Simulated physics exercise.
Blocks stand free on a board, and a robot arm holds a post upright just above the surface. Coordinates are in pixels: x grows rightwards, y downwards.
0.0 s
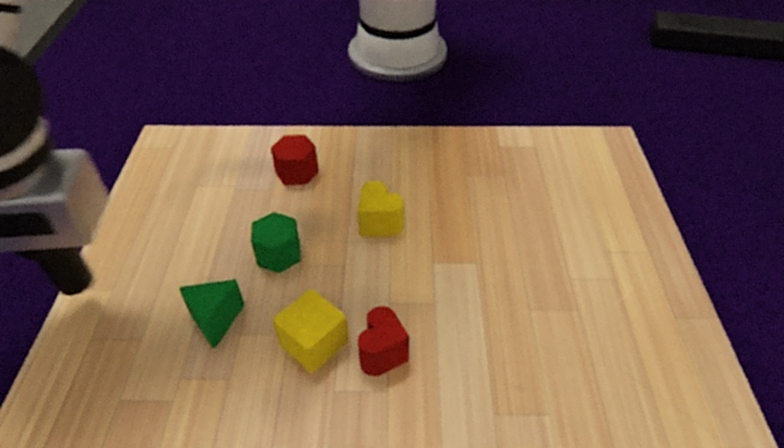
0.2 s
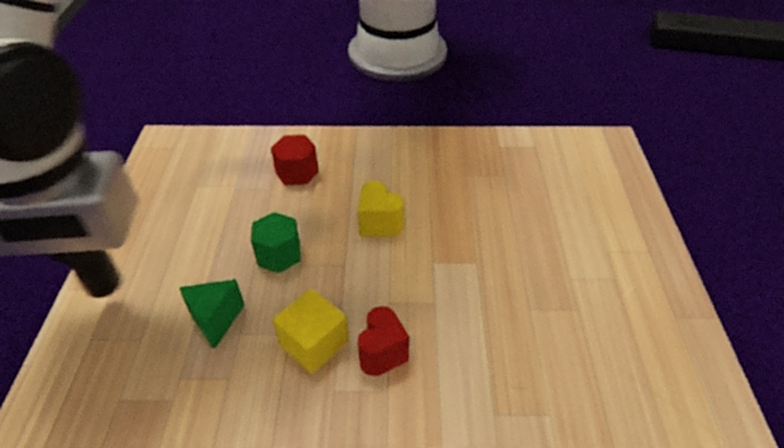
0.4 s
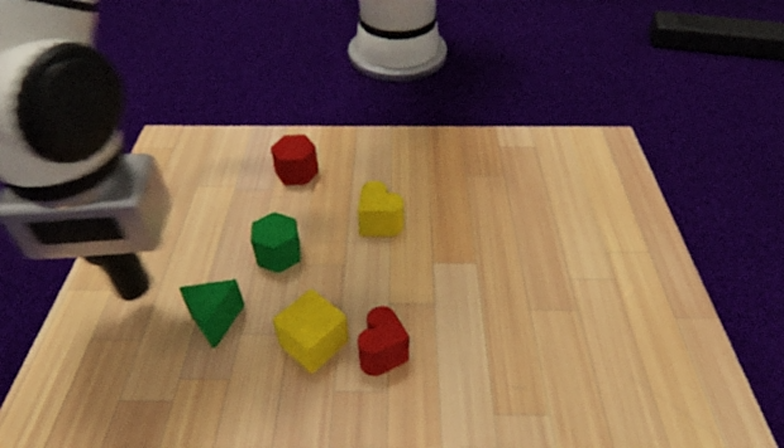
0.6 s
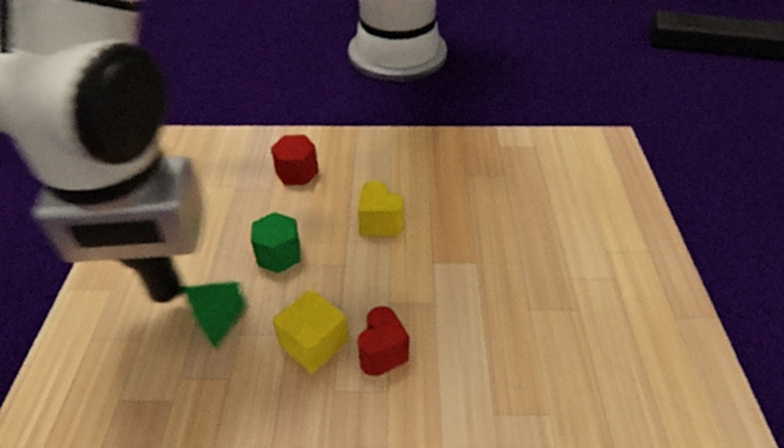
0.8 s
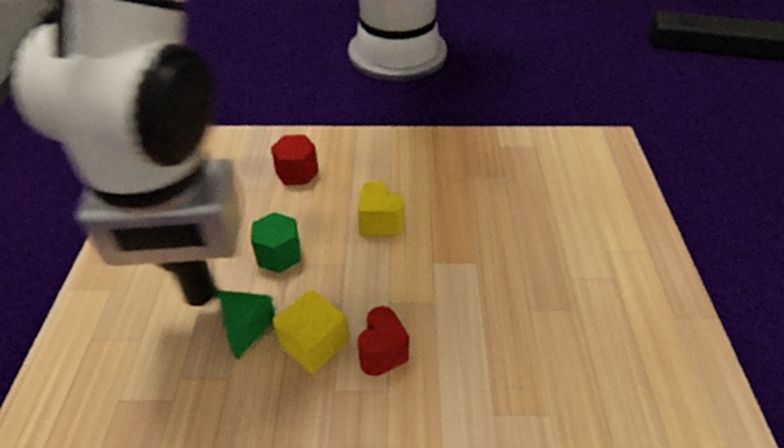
Robot arm moving right across a wooden board, its post reaching a green three-sided block and pushing it towards a yellow block.
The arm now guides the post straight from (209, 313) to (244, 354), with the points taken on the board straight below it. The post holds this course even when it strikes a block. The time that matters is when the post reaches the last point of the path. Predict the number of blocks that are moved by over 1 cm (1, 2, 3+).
One block, no more.
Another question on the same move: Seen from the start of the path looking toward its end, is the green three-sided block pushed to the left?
Answer: Yes.
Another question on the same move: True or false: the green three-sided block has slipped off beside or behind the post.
The statement is correct.
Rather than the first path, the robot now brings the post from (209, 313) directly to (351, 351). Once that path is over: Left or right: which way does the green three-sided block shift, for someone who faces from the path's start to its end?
Measured against the direction from start to end, the green three-sided block shifts toward the right-hand side.
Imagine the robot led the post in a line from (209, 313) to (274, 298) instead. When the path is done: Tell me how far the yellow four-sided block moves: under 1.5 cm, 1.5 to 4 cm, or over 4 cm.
Displacement: Within 1.5 cm.
On the path given first. Halfway along, post at (220, 315); green three-sided block at (255, 309).
At the end, post at (238, 336); green three-sided block at (270, 312); green six-sided block in place; yellow four-sided block at (313, 322), turned 15° anticlockwise.
